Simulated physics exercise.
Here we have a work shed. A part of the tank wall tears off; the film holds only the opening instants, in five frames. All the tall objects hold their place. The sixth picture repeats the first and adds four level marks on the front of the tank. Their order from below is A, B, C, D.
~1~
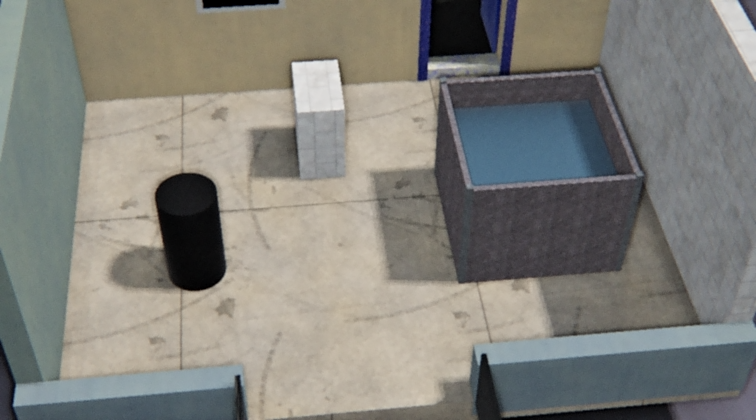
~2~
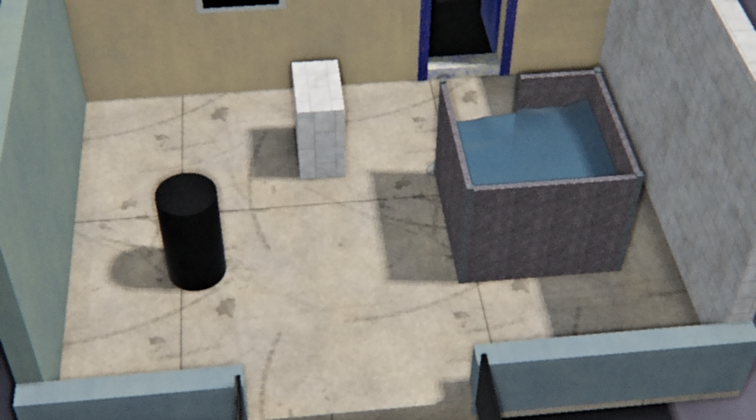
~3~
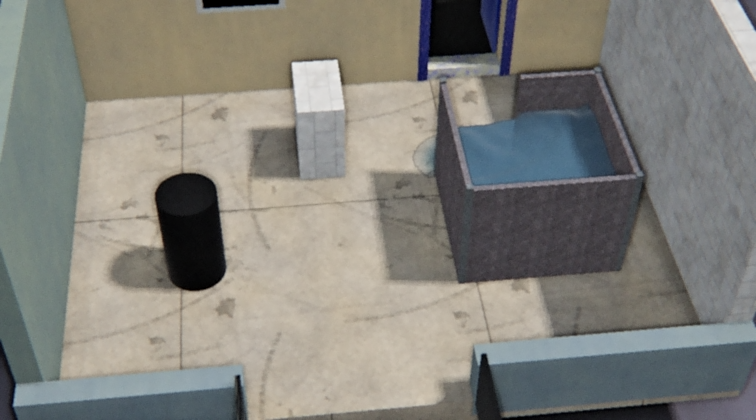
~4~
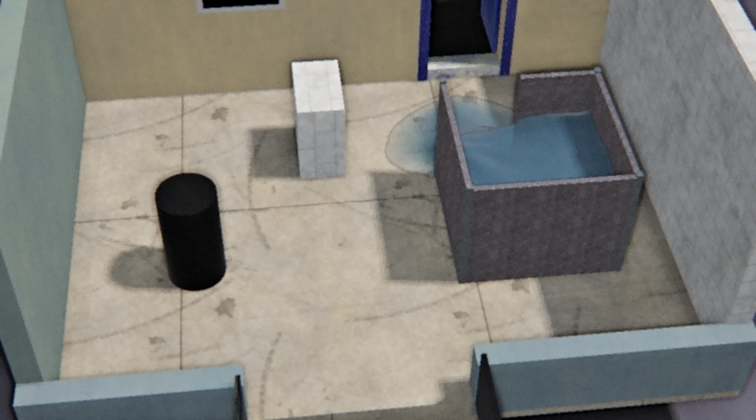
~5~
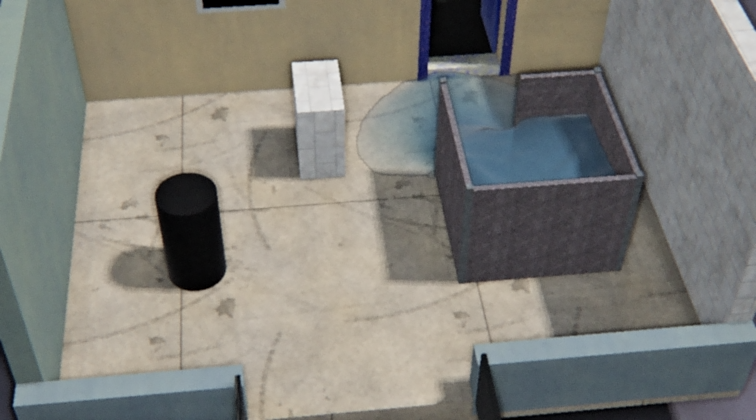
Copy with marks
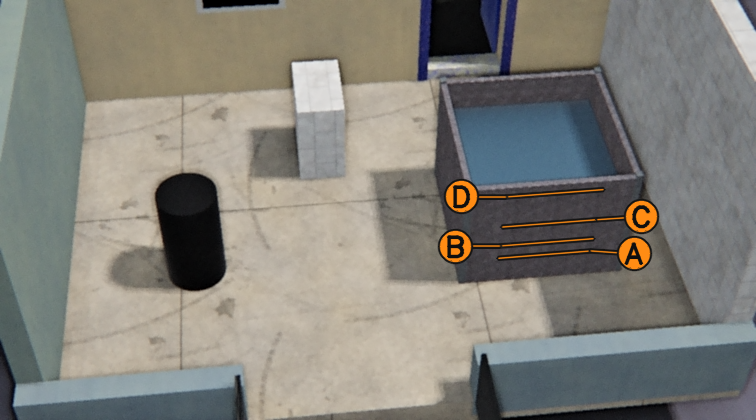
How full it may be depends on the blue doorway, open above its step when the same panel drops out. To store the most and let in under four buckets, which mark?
It is A.
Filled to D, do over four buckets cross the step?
Yes, that goes wrong.
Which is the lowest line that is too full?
That would be B.
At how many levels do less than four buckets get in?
One.
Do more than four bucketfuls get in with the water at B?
Yes, that goes wrong.
On the marked copy, A at (544, 254); B at (546, 242); C at (549, 223); D at (554, 193); from the bottom up A, B, C, D.
If A is chosen, a bucket or two gets in.
If B is chosen, about 8 bucketfuls get in.
If C is chosen, dozens of bucketfuls pour in.
If D is chosen, dozens of bucketfuls pour in.
